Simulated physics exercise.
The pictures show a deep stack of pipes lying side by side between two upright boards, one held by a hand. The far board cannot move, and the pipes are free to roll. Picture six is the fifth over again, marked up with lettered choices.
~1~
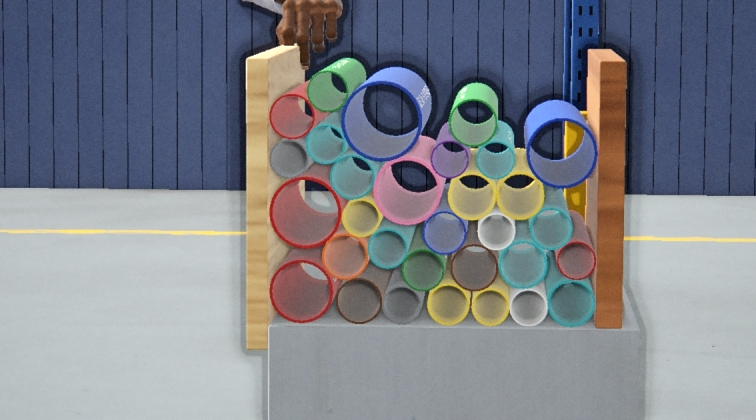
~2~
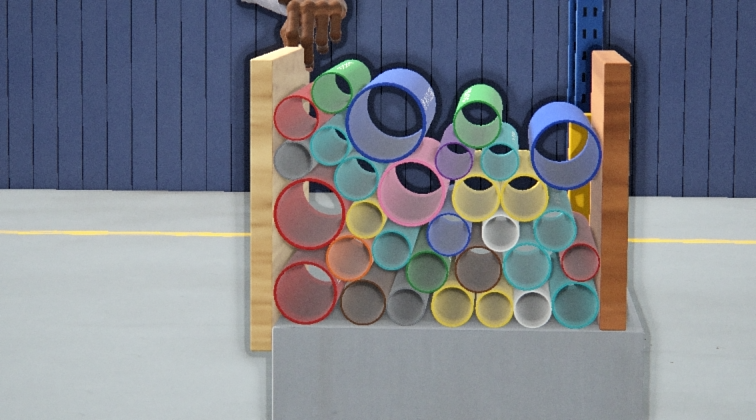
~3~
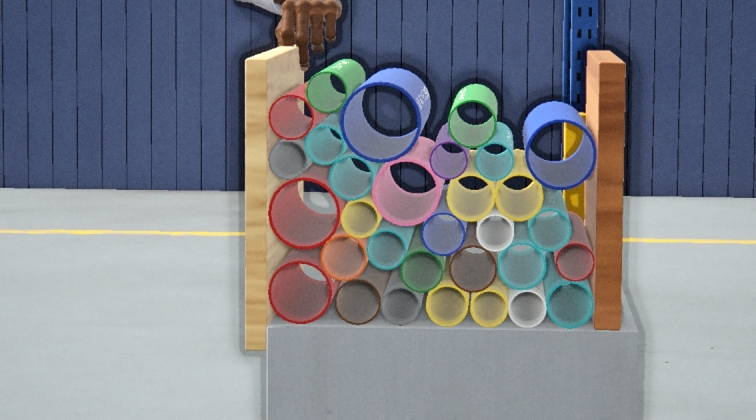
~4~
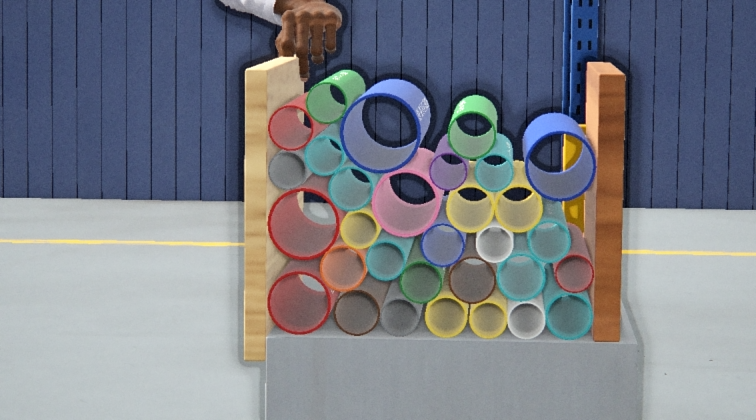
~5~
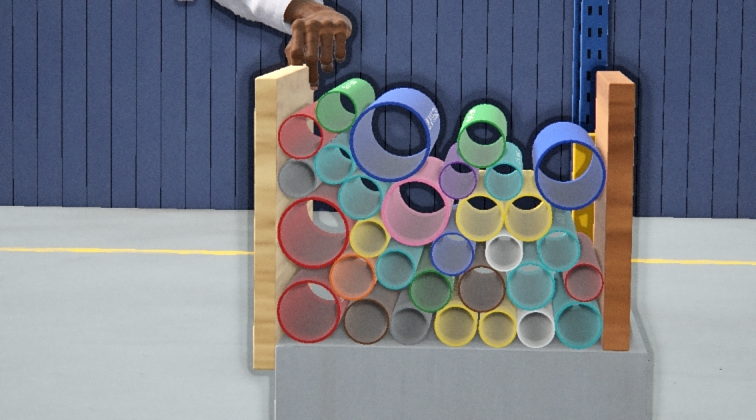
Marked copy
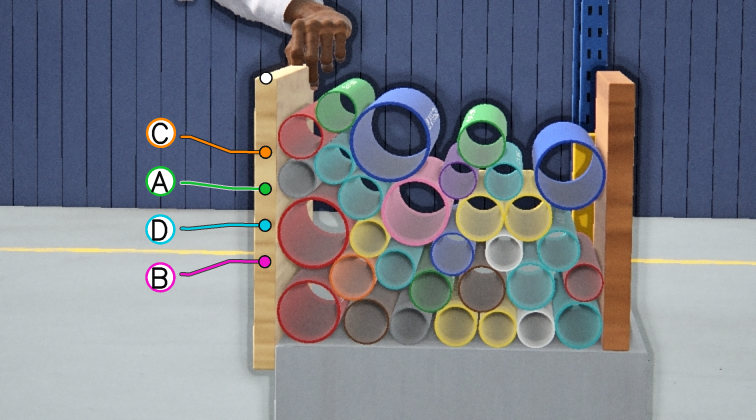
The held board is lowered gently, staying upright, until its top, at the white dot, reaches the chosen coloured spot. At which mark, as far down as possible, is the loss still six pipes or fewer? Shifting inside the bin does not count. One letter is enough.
Slide it to B.
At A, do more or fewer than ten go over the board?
It loses fewer than ten.
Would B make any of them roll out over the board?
At B: Yes.
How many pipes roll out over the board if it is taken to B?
With B, four.
On the marked copy, A at (266, 189); B at (265, 262); C at (266, 152); D at (265, 226); the white dot at (266, 78).
Following B. Soon after the start, top of the board (277, 161).
Later, top of the board (277, 253).
In the end, top of the board (277, 261), four out over the board.
As for the rest, A two out over the board; C none out over the board; D four out over the board.
